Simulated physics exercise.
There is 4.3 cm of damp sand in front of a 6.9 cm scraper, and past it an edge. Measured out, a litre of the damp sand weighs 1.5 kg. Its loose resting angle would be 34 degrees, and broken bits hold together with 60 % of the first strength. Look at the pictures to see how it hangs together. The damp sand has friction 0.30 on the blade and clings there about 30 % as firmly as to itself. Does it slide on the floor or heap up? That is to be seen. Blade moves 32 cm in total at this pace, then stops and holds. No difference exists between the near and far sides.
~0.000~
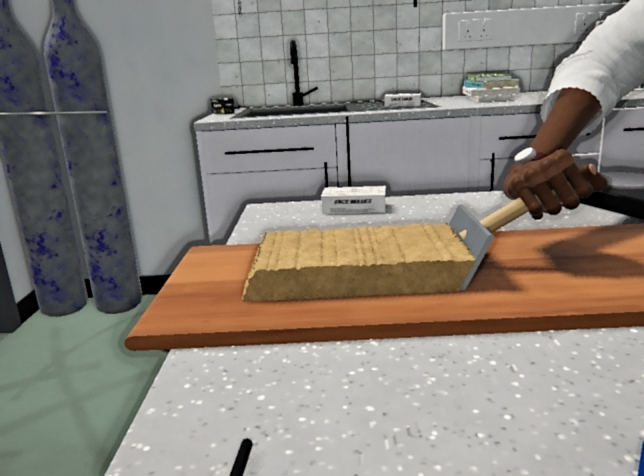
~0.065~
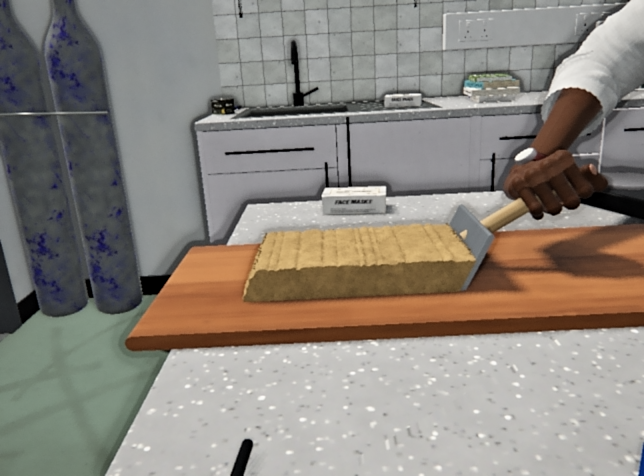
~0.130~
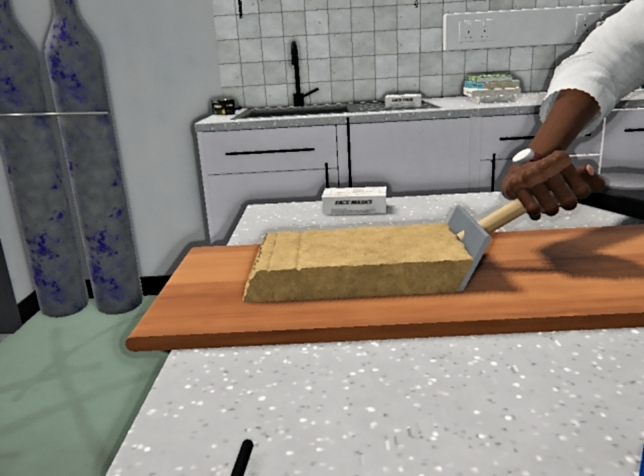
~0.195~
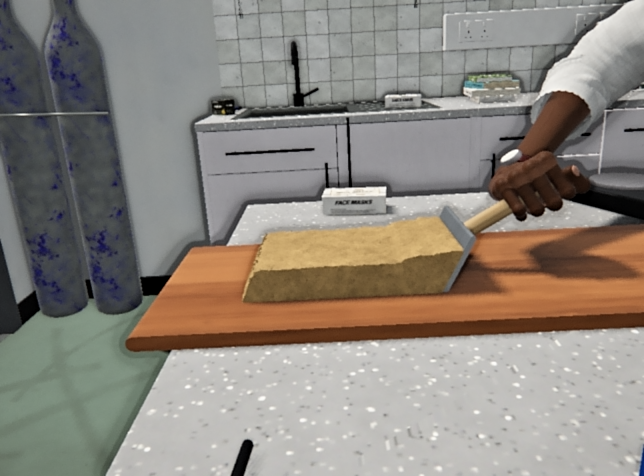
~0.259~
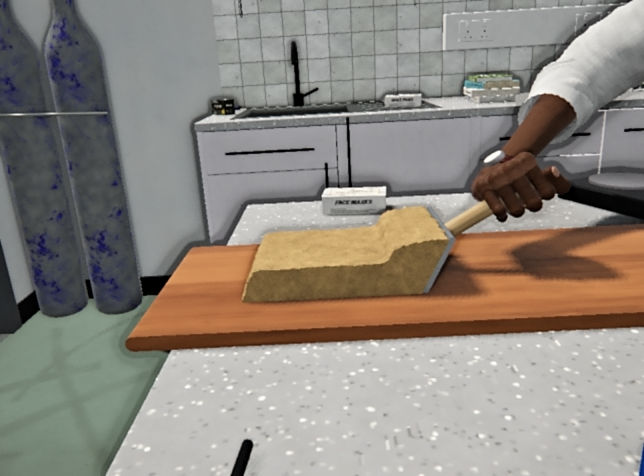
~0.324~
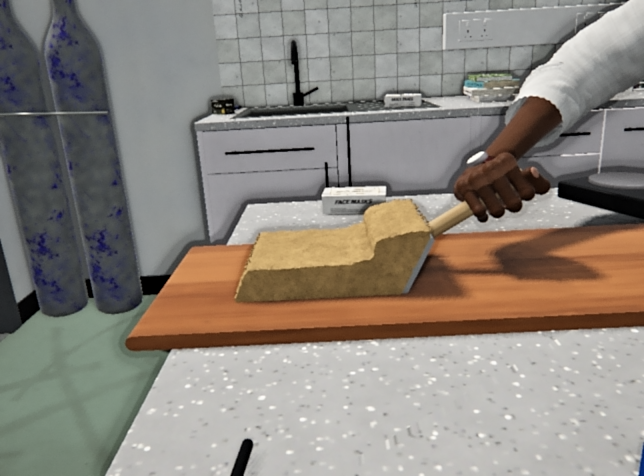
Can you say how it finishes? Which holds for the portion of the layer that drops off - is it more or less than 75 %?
Of the two, less.
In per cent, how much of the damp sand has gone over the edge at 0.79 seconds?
The share is roughly 0 per cent.
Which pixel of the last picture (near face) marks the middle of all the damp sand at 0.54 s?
Around (273, 279).
After 0.54 s, 0 % has gone over the edge.
After 0.79 s, 0 % has gone over the edge.
After 1.05 s, 37 % has gone over the edge.
After 1.30 s, 51 % has gone over the edge.
After 1.36 s, at the end, 51 % has gone over the edge.
